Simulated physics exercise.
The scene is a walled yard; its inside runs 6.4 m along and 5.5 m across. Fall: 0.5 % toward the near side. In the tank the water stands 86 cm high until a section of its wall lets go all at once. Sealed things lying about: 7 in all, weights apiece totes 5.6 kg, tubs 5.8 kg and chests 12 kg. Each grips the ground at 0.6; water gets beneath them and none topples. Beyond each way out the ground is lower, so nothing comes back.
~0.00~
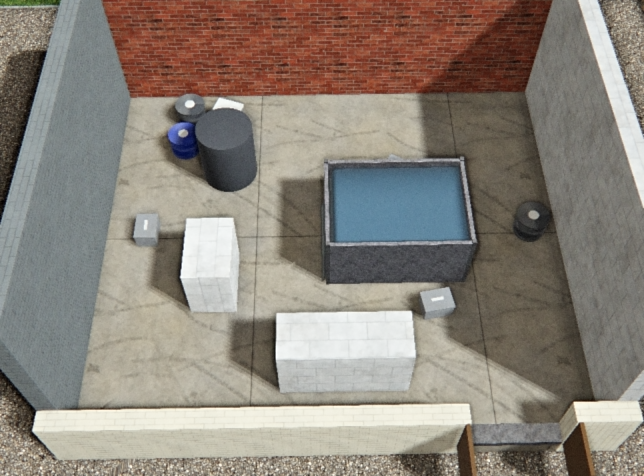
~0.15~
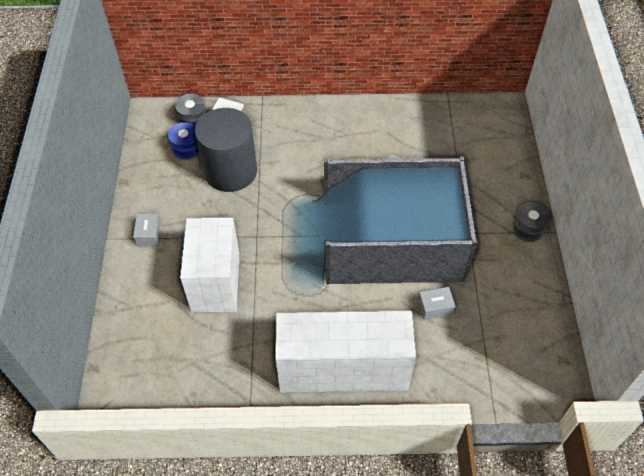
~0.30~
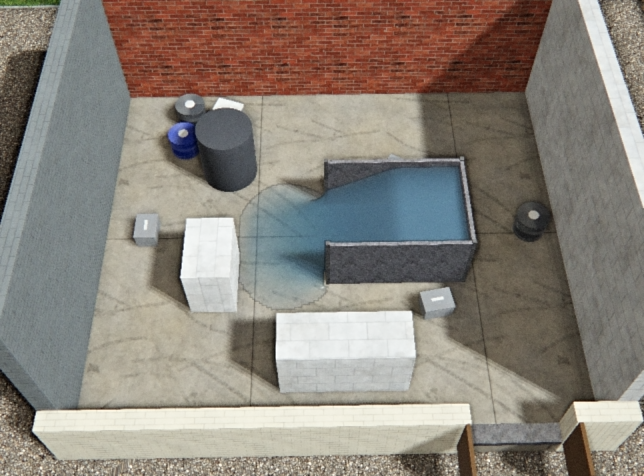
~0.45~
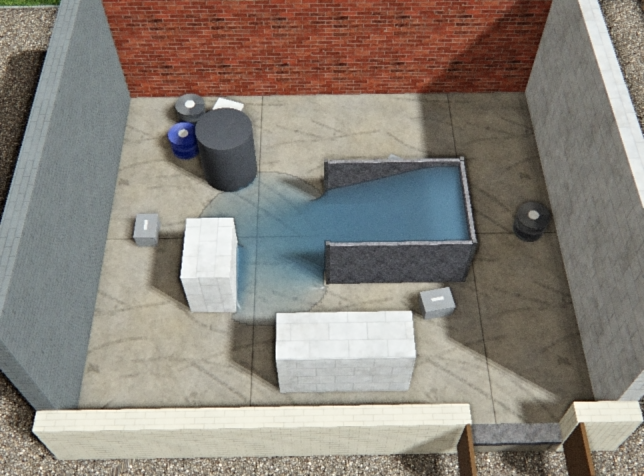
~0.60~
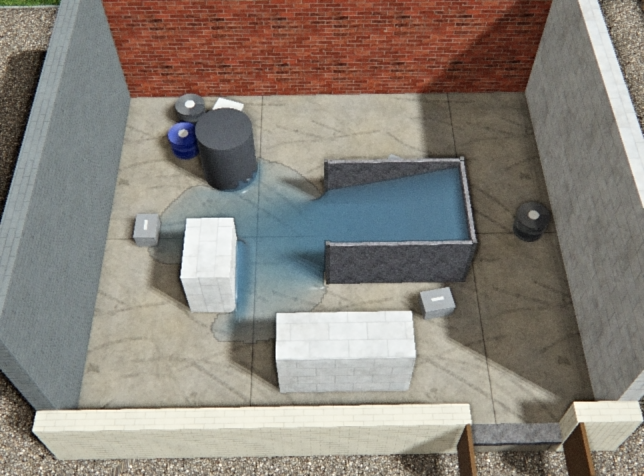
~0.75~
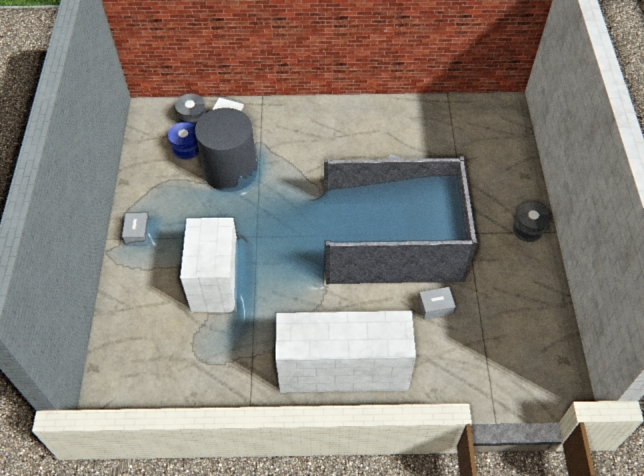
Water pours from the opened left side of a dark stone tank in a walled yard with a brick back wall, seen from high above by a still camera. Two white blocks, a dark cylinder, blue and grey tubs and small grey chests stand around it. The water fans leftward across the paving, reaches the cylinder, wraps the smaller white block, and nudges the left chest slightly left.
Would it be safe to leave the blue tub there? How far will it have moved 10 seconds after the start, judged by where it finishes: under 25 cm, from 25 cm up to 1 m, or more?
It finishes between 25 cm and 1 m from its start.
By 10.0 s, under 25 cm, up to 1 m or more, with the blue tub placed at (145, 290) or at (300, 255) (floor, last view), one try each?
At the first spot it winds up far off; at the second it winds up far off.
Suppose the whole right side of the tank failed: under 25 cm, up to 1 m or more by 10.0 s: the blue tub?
What happens next is that the blue tub gets swept a long way.
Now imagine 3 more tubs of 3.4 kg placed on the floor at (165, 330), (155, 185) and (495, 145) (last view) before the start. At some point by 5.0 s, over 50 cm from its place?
In turn: Over, more, less.
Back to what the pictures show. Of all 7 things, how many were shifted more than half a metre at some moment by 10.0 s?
7.
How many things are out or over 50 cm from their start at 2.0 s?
The number by then is 1.
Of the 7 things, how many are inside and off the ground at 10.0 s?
6 at that moment.
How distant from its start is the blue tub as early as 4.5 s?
Displacement near 30 cm.
After 2.0 s the blue tub is near (183, 133), 0.0 m from its start, aground; 0 of 7 are out; 1 afloat.
After 4.5 s the blue tub is near (187, 149), 0.3 m from its start, afloat; 0 of 7 are out; 4 afloat.
After 7.0 s the blue tub is near (147, 166), 0.8 m from its start, afloat; 0 of 7 are out; 6 afloat.
After 10.0 s the blue tub is near (180, 107), 0.5 m from its start, afloat; 0 of 7 are out; 6 afloat.
